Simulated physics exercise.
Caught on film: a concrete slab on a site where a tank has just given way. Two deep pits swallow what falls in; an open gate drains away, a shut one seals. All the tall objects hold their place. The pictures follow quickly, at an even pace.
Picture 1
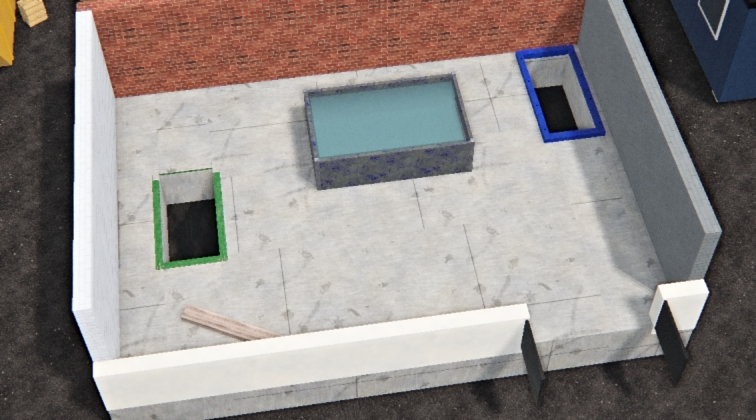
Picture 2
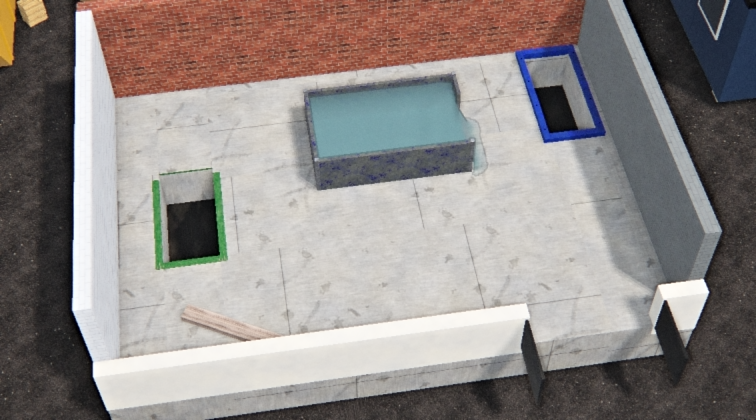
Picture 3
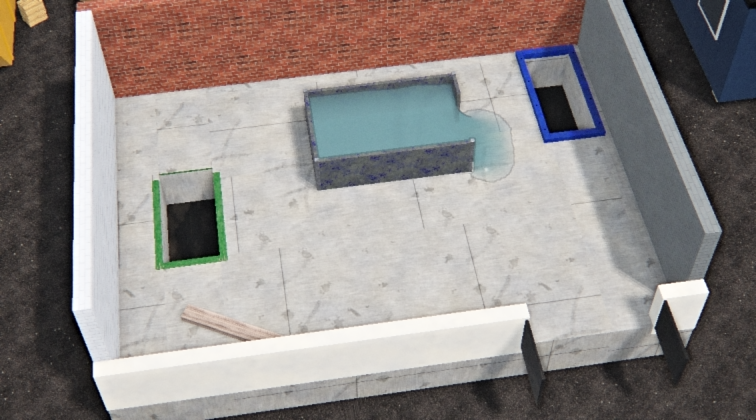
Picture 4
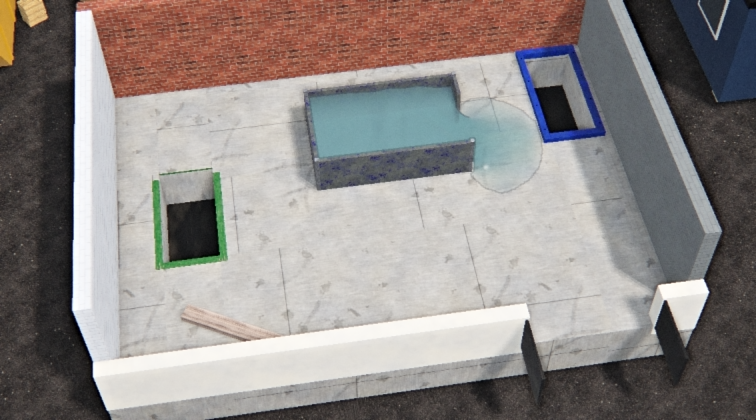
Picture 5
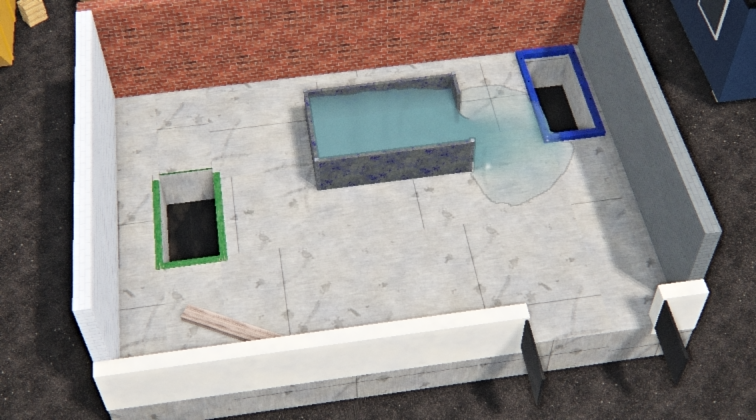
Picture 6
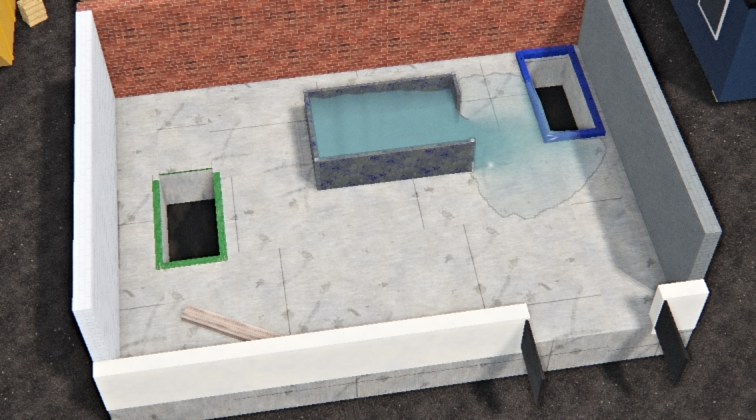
Water in a raised rectangular tank on a concrete slab lies still, then breaks out through the right end. It spreads rightward in a widening, rounded sheet, reaches the blue-edged pit, and fans toward the front across the floor, while the green-edged pit and wooden plank at left stay dry.
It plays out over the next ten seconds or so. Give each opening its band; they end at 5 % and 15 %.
One by one: The gate takes above 15 %; the blue pit takes above 15 %; the green pit takes not even 5 %.
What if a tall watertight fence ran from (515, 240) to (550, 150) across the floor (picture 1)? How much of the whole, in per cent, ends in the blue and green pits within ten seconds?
Roughly, in per cent: Blue 30, green 4.
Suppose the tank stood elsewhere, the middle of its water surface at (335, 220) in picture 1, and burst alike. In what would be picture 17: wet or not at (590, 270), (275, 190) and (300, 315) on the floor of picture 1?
As listed: Under water, dry, dry.
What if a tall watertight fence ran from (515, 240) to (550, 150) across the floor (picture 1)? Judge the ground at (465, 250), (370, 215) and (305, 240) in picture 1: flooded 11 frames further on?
One after the other: Wet, not flooded, no water.
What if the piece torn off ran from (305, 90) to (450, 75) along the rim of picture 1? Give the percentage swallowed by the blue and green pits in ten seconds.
Per cent: Blue 20, green 20.
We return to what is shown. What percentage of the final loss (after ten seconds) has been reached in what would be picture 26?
About 45 per cent.
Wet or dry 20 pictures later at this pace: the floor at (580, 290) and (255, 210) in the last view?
In that order: Flooded, no water.
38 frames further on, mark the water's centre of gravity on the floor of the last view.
I would point to (470, 167).
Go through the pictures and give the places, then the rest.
In the first picture, the tank at (387, 119) is whole and still.
In the second picture, the front is at a hidden place, out from the gap at (462, 136).
In the third picture, the front is at (495, 117), out from the gap at (462, 138).
In the fourth picture, water pours out at (462, 139) and has run to (531, 123).
In the fifth picture, water pours out at (462, 139) and has run to (568, 148).
In the sixth picture, the front is at (601, 150), out from the gap at (462, 139).
A moment on, water covers 15 % of the floor; the gate 0 %, the blue pit 6 %, the green pit 0 %.
Next, water covers 20 % of the floor; the gate 0 %, the blue pit 13 %, the green pit 0 %.
Then, water covers 25 % of the floor; the gate 5 %, the blue pit 20 %, the green pit 0 %.
Later, water covers 40 % of the floor; the gate 17 %, the blue pit 24 %, the green pit 0 %.
In the end, water covers 60 % of the floor; the gate 28 %, the blue pit 24 %, the green pit 0 %.
